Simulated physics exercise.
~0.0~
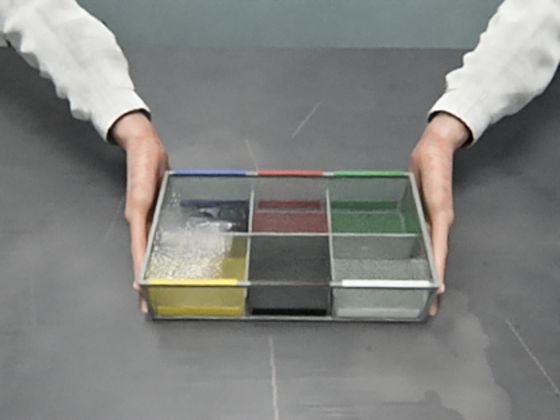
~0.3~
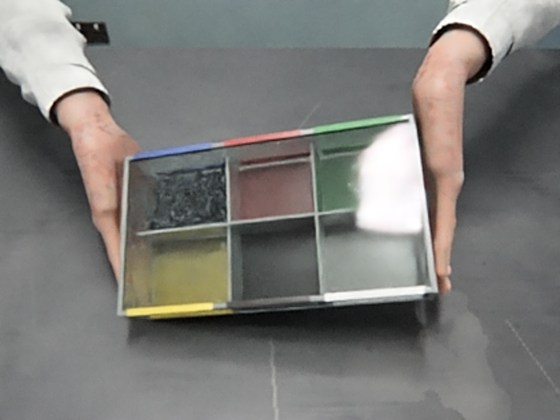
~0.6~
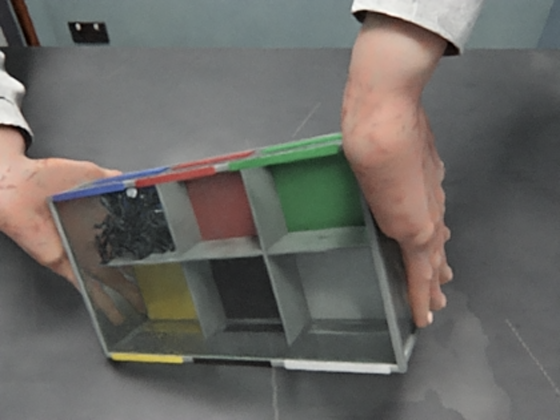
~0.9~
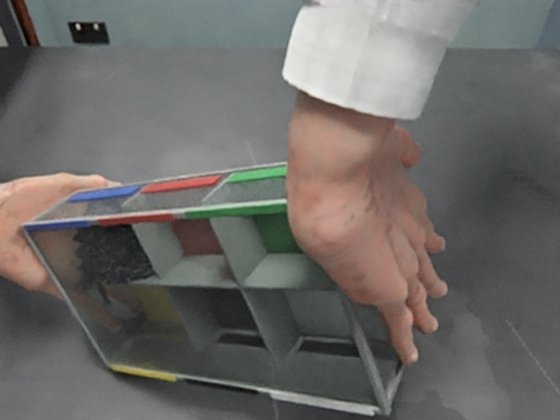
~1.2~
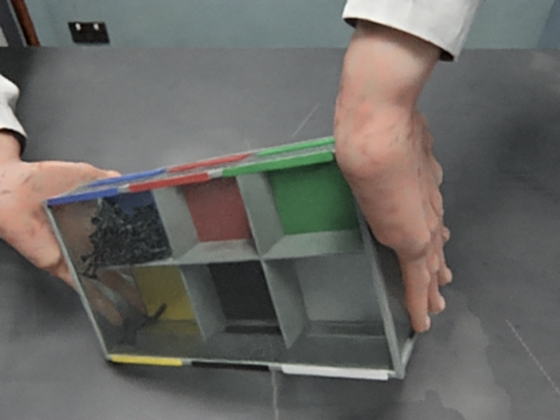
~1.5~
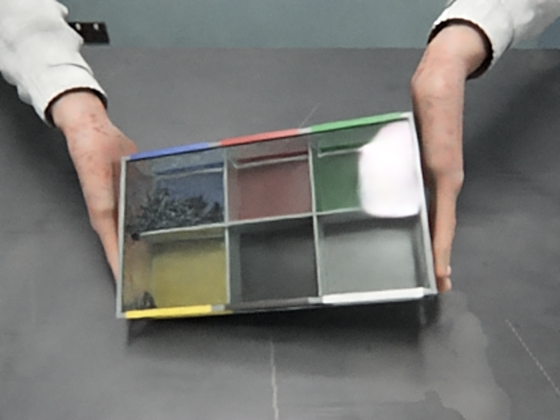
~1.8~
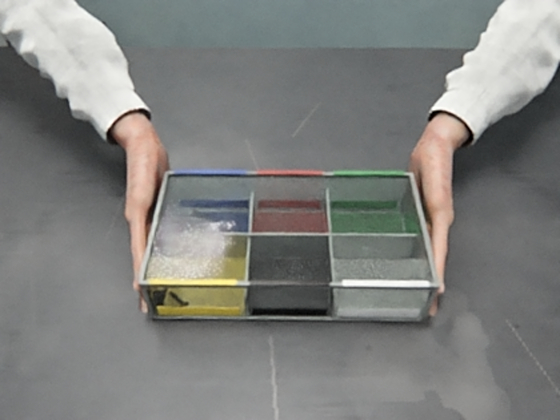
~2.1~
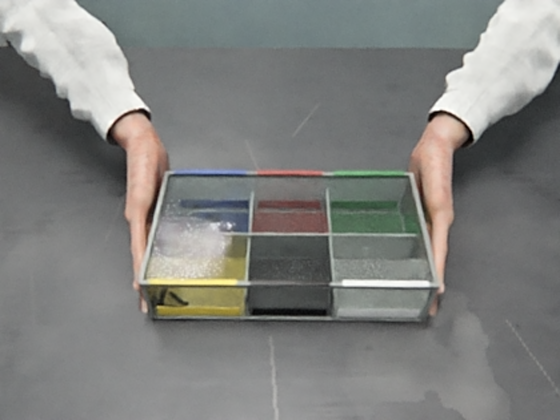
On a grey table, two hands tilt a divided box of dark pieces, then lower it flat.
